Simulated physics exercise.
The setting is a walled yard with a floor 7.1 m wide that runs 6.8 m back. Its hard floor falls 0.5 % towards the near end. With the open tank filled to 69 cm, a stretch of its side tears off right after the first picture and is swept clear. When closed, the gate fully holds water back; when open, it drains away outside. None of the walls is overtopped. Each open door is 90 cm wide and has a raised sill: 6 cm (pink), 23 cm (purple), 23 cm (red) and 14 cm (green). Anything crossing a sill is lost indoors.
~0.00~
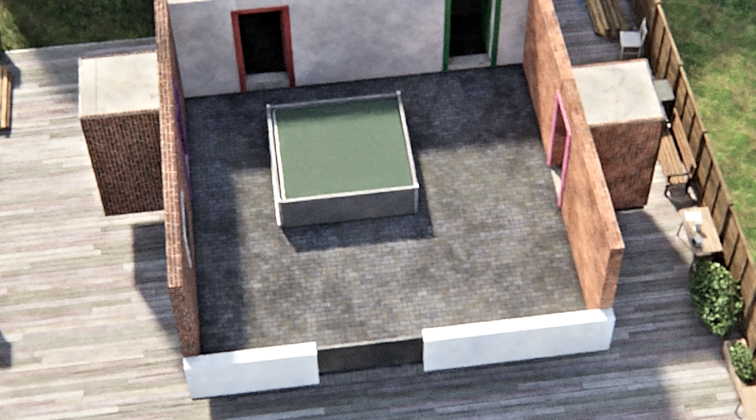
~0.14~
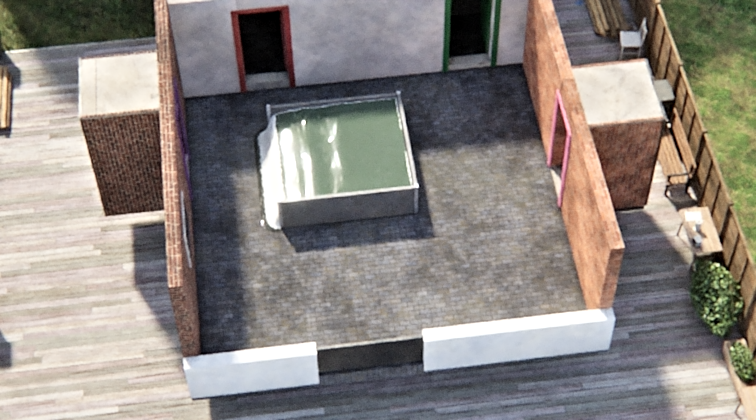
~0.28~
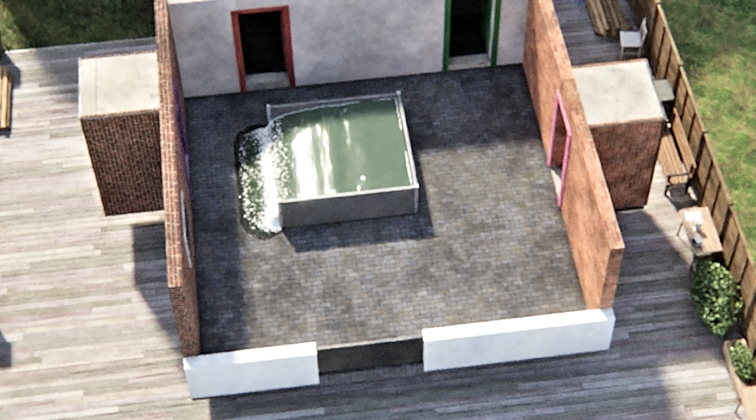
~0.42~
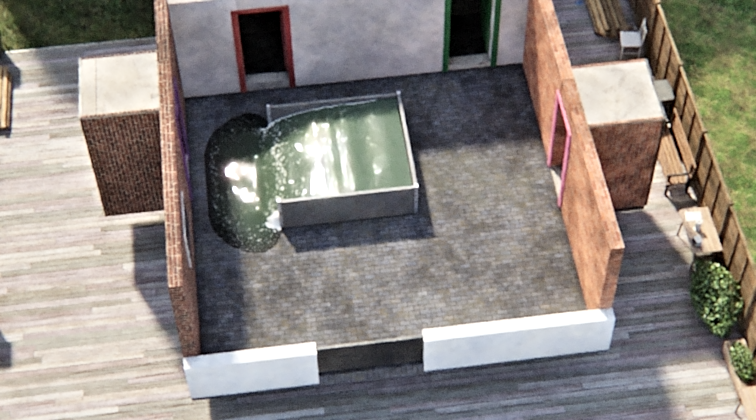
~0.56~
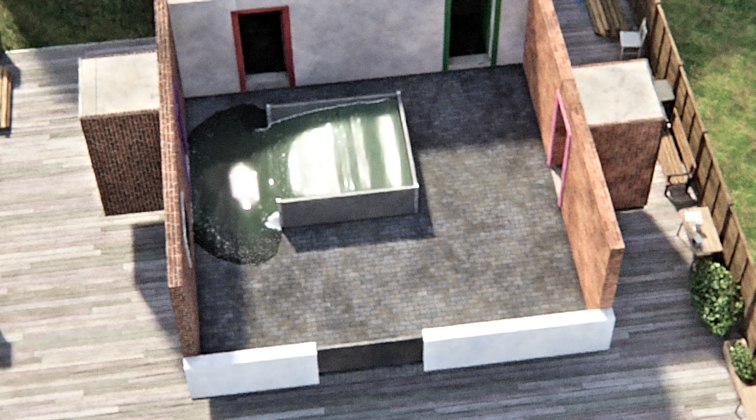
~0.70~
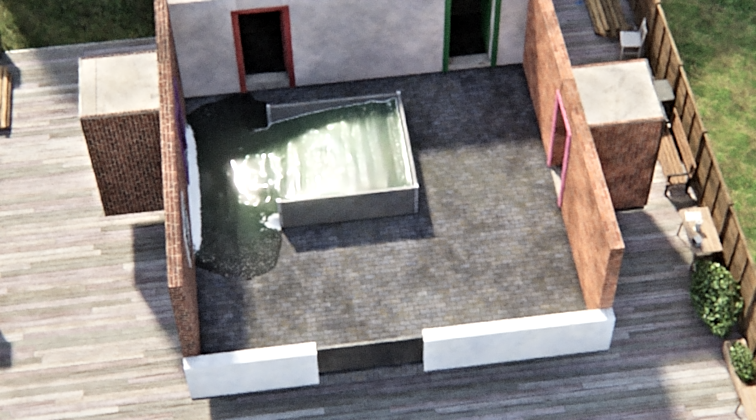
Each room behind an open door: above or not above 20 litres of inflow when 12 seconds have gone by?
Outcome: The pink door is going to break the limit; the purple door is going to break the limit; the red door is going to hold within the limit; the green door is going to hold within the limit.
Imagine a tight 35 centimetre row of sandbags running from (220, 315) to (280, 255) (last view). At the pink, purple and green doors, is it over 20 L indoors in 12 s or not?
Result: Pink door inside the limit; purple door beyond the limit; green door inside the limit.
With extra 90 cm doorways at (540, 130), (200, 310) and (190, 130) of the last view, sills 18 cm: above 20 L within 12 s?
First doorway falls short, second falls short, third gets there.
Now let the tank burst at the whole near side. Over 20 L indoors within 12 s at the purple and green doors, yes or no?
Lab note: Vs limit, purple door inside limit; green door inside limit.
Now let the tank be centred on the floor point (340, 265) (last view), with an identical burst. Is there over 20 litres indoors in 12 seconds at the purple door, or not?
In that case purple comes out short of the limit.
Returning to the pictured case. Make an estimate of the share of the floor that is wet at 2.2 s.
Wet share: Near 25 percent.
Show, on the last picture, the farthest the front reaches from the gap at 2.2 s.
Somewhere around (203, 378).
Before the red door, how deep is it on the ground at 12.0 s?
It's some 5.0 centimetres deep.
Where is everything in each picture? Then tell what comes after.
The first frame shows still water, 69 cm deep, in the open tank at (341, 149).
In the second frame, water pours out at (277, 171) and has run 1.3 m, to (279, 229); typically 9 cm deep outside, 69 cm at the open tank's back.
In the third frame, the front is at (264, 236), 1.4 m from the gap at (277, 172); 1.7 m2 of floor is under water; 69 cm left at the back of the open tank.
In the fourth frame, the front is at (249, 248), 1.8 m from the gap at (277, 173); 3.7 m2 of floor is under water; 69 cm left at the back of the open tank.
In the fifth frame, water pours out at (277, 173) and has run 2.1 m, to (224, 256); typically 9 cm deep outside, 69 cm at the open tank's back.
In the sixth frame, water pours out at (277, 173) and has run 2.5 m, to (196, 261); typically 10 cm deep outside, 64 cm at the open tank's back.
After 1.4 s water covers 20 % of the floor and is deepest (50 cm) near (191, 183); pink door not reached, purple door 49 cm at the sill, 83 L in, red door not reached, green door not reached.
After 2.2 s water covers 25 % of the floor and is deepest (50 cm) near (185, 102); pink door not reached, purple door 45 cm at the sill, 212 L in, red door 10 cm at the sill, 0 L in, green door not reached.
After 3.5 s water covers 50 % of the floor and is deepest (34 cm) near (185, 102); pink door not reached, purple door 26 cm at the sill, 304 L in, red door 19 cm at the sill, 0 L in, green door not reached.
After 7.0 s water covers 90 % of the floor and is deepest (20 cm) near (556, 201); pink door 11 cm at the sill, 4 L in, purple door 10 cm at the sill, 309 L in, red door 8 cm at the sill, 0 L in, green door 10 cm at the sill, 0 L in.
After 12.0 s water covers 100 % of the floor and is deepest (14 cm) near (384, 357); pink door 11 cm at the sill, 67 L in, purple door 8 cm at the sill, 309 L in, red door 5 cm at the sill, 0 L in, green door 7 cm at the sill, 1 L in.
